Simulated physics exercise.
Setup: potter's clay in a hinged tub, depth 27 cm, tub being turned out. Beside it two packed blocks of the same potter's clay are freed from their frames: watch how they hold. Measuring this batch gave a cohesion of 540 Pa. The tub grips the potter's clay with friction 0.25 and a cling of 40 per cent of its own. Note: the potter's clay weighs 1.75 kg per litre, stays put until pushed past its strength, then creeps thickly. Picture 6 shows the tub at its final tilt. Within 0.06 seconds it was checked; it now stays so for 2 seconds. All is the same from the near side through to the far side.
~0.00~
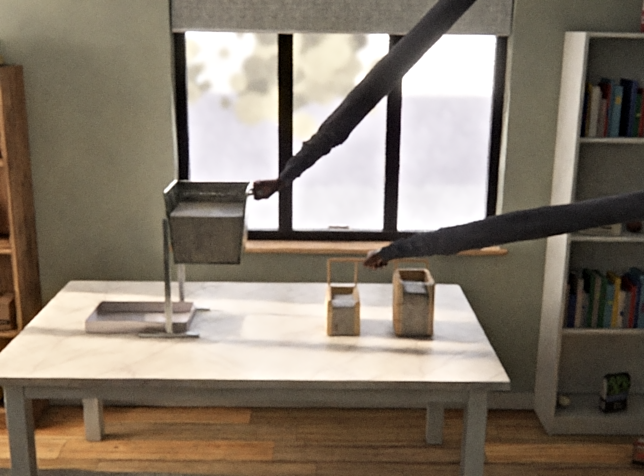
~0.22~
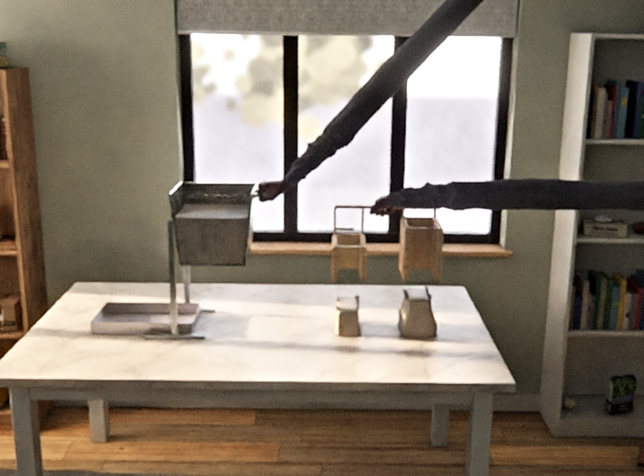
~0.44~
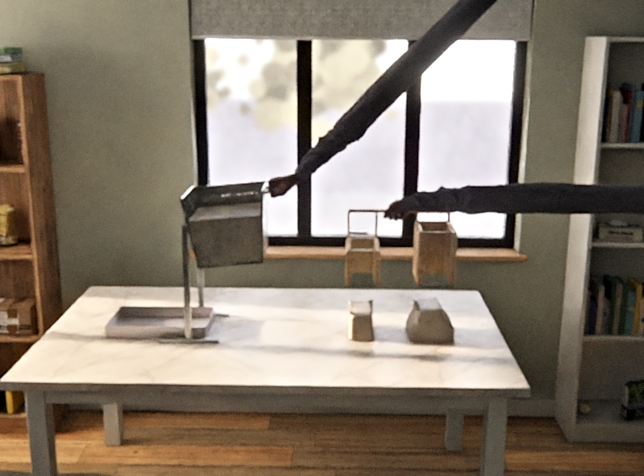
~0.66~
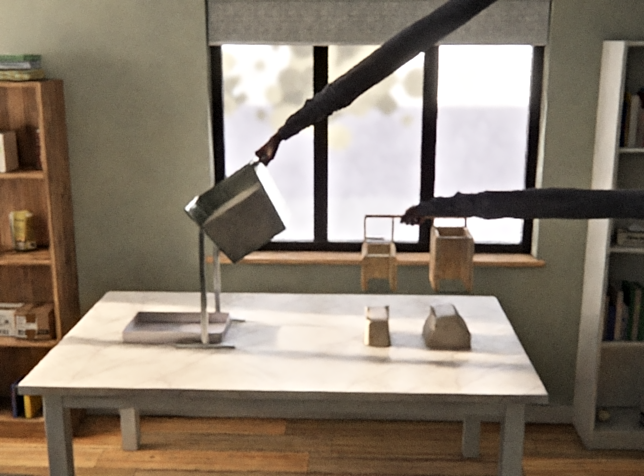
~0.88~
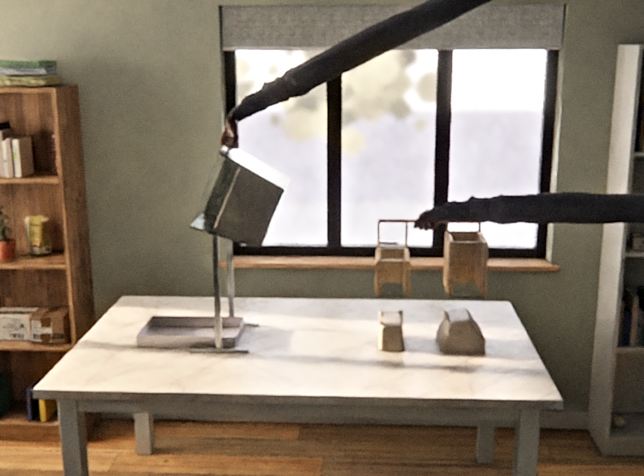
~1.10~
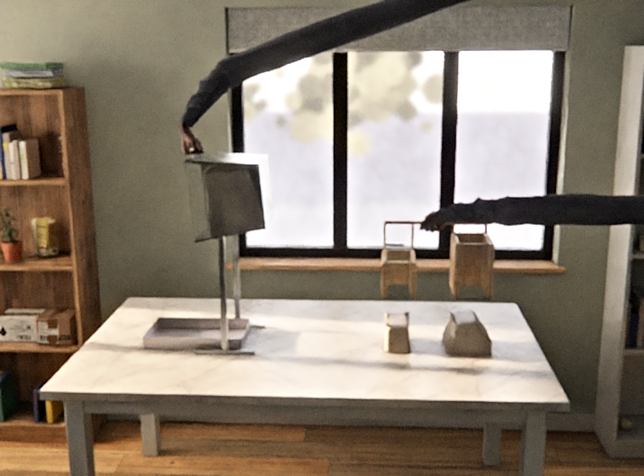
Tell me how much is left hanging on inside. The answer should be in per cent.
Roughly 42 % is left.
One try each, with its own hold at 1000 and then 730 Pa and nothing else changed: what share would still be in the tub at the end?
Expect about 50 in a hundred, then about 45 in a hundred.
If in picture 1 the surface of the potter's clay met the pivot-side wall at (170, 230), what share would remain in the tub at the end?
About 55 %.
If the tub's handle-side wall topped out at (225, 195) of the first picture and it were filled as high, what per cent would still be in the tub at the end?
60 %.
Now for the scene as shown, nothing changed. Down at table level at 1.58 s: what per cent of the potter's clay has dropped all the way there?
Near 35 per cent has got down by that time.
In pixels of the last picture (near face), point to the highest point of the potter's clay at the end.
Peak location: Approx. (242, 208).
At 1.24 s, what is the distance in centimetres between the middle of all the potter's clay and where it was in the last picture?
Distance: About 8 cm.
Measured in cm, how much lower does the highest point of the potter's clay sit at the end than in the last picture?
About 15 cm.
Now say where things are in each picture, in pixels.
In the first frame, handle-side rim at (245, 194), tilt 0 degrees; highest point of the potter's clay at (191, 216); test blocks 12 cm, 18 cm high (left to right).
In the second frame, handle-side rim at (250, 195), tilt 0 degrees; highest point of the potter's clay at (197, 217); test blocks 12 cm, 16 cm high (left to right).
In the third frame, handle-side rim at (261, 192), tilt 6 degrees; highest point of the potter's clay at (256, 216); test blocks 12 cm, 14 cm high (left to right).
In the fourth frame, handle-side rim at (250, 165), tilt 35 degrees; highest point of the potter's clay at (258, 189); test blocks 12 cm, 14 cm high (left to right).
In the fifth frame, handle-side rim at (219, 154), tilt 67 degrees; highest point of the potter's clay at (242, 169); test blocks 12 cm, 14 cm high (left to right).
In the sixth frame, handle-side rim at (185, 163), tilt 95 degrees; highest point of the potter's clay at (244, 170); test blocks 12 cm, 14 cm high (left to right).
By 1.24 s, the tub is at 95 degrees and holds 88 %.
By 1.41 s, the tub is at 95 degrees and holds 50 %.
By 1.58 s, the tub is at 95 degrees and holds 42 %.
By 1.75 s, the tub is at 95 degrees and holds 42 %.
By 3.10 s, at the end, the tub is at 95 degrees and holds 42 %.
